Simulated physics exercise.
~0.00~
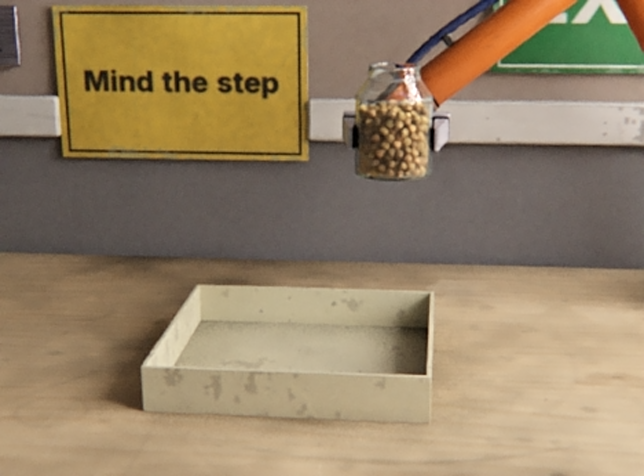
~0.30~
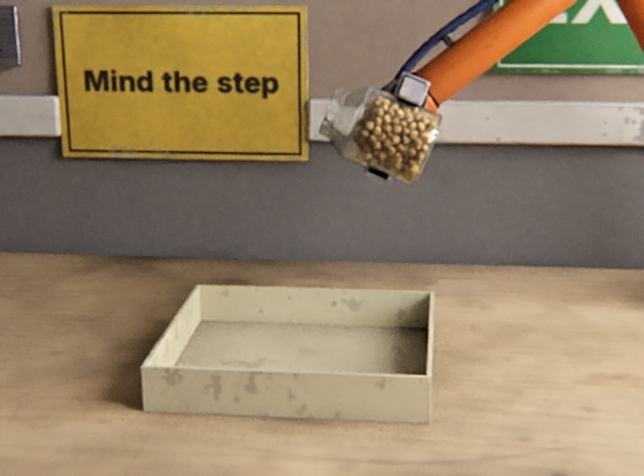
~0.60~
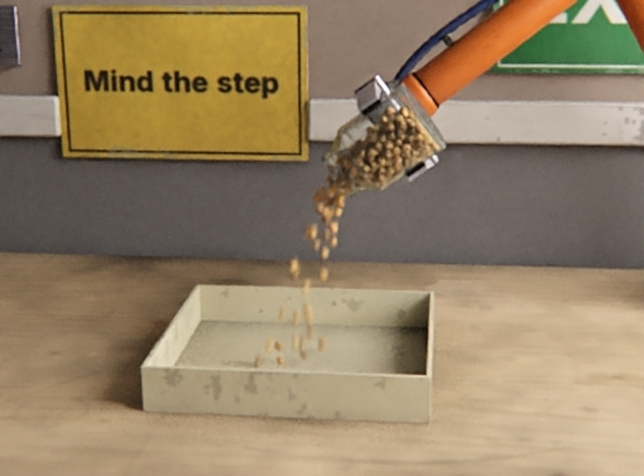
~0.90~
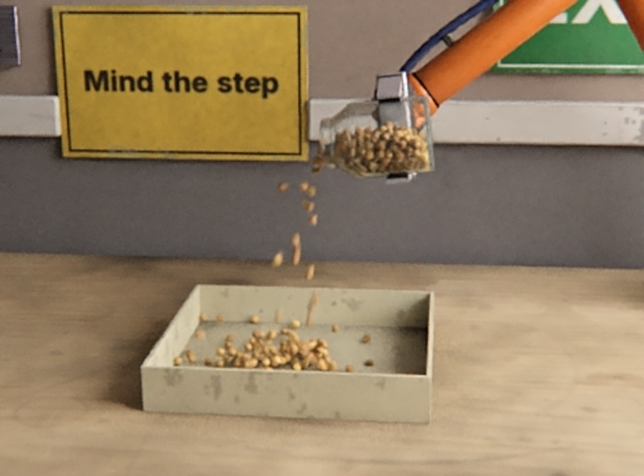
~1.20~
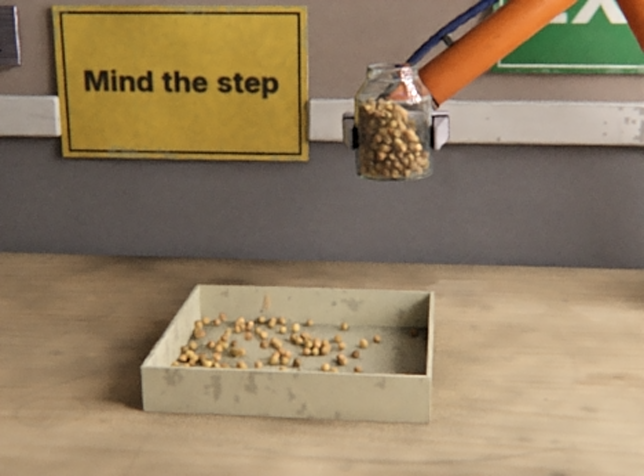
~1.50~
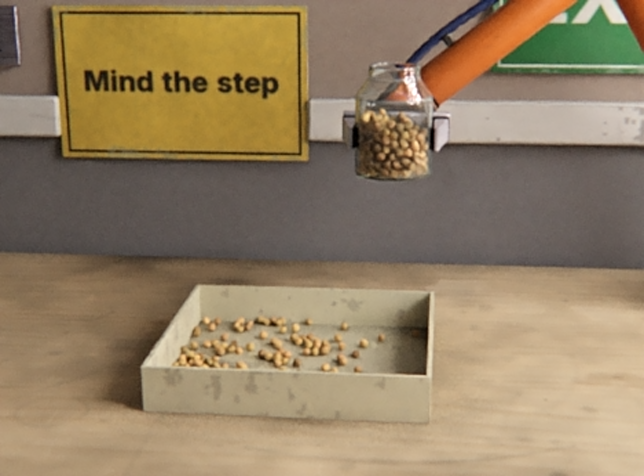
An orange robot arm tipped a clear jar of dried chickpeas to the left, spilling some into a shallow tray on the table, then turned it upright again, leaving chickpeas scattered across the tray and plenty still in the jar.
